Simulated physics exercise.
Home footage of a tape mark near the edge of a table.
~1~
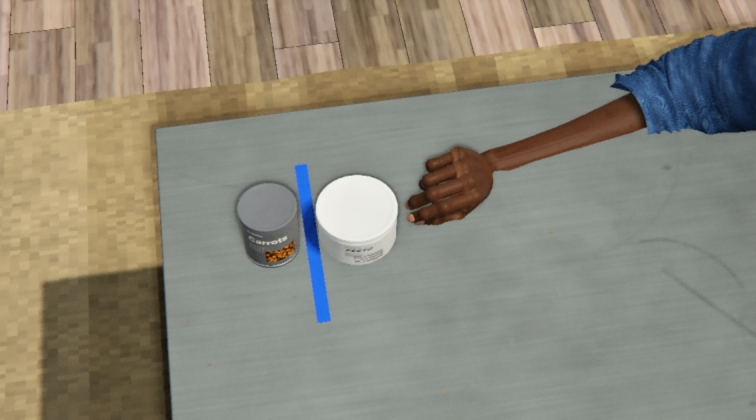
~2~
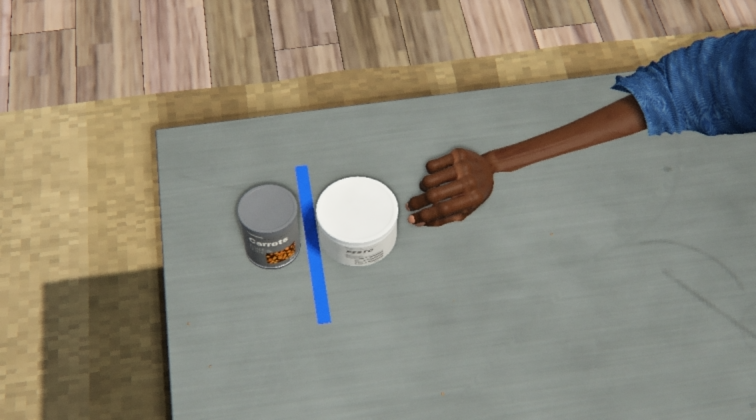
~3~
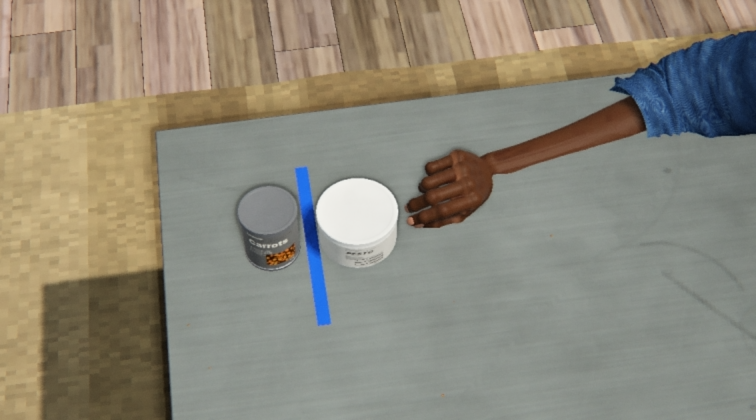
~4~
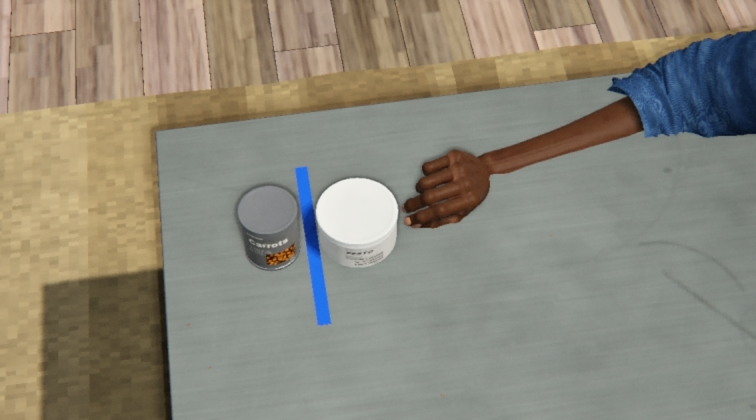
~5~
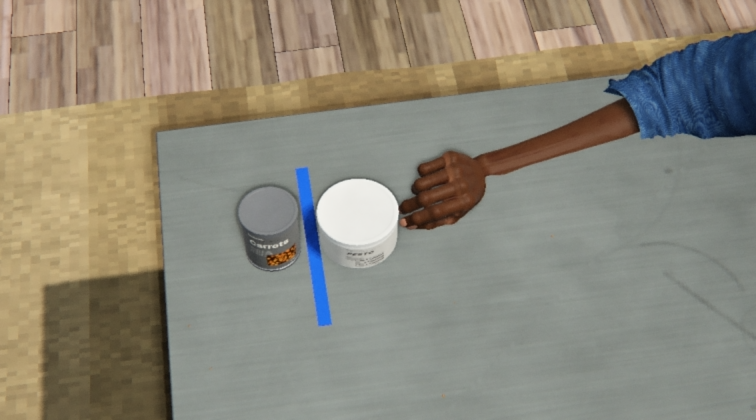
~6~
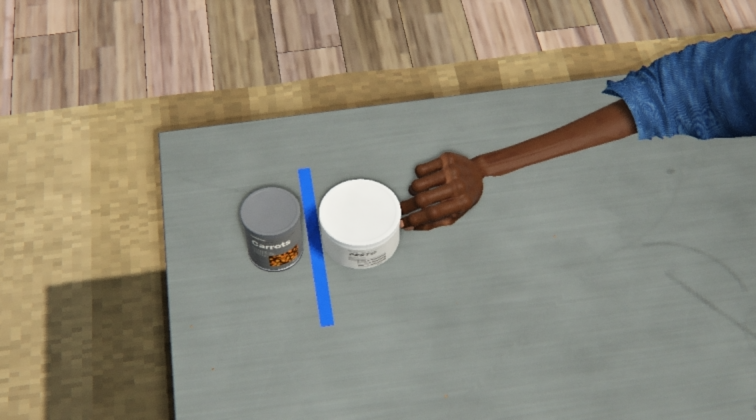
A grey pot and a white tub sat almost still on either side of a blue tape strip on a grey table, while a hand at the right edged slightly left toward the tub.
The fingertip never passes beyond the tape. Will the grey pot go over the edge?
On the table.
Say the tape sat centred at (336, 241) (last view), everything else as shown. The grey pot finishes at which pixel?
At rest at (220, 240).
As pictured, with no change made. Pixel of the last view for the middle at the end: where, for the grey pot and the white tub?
(196, 240) and (267, 237).
Then, 0.64 s after the last picture, grey pot moved a little near (253, 233).
Then, 1.14 s after the last picture, grey pot moved about its own width near (221, 237).
At rest, the grey pot remains on top, near (196, 241).
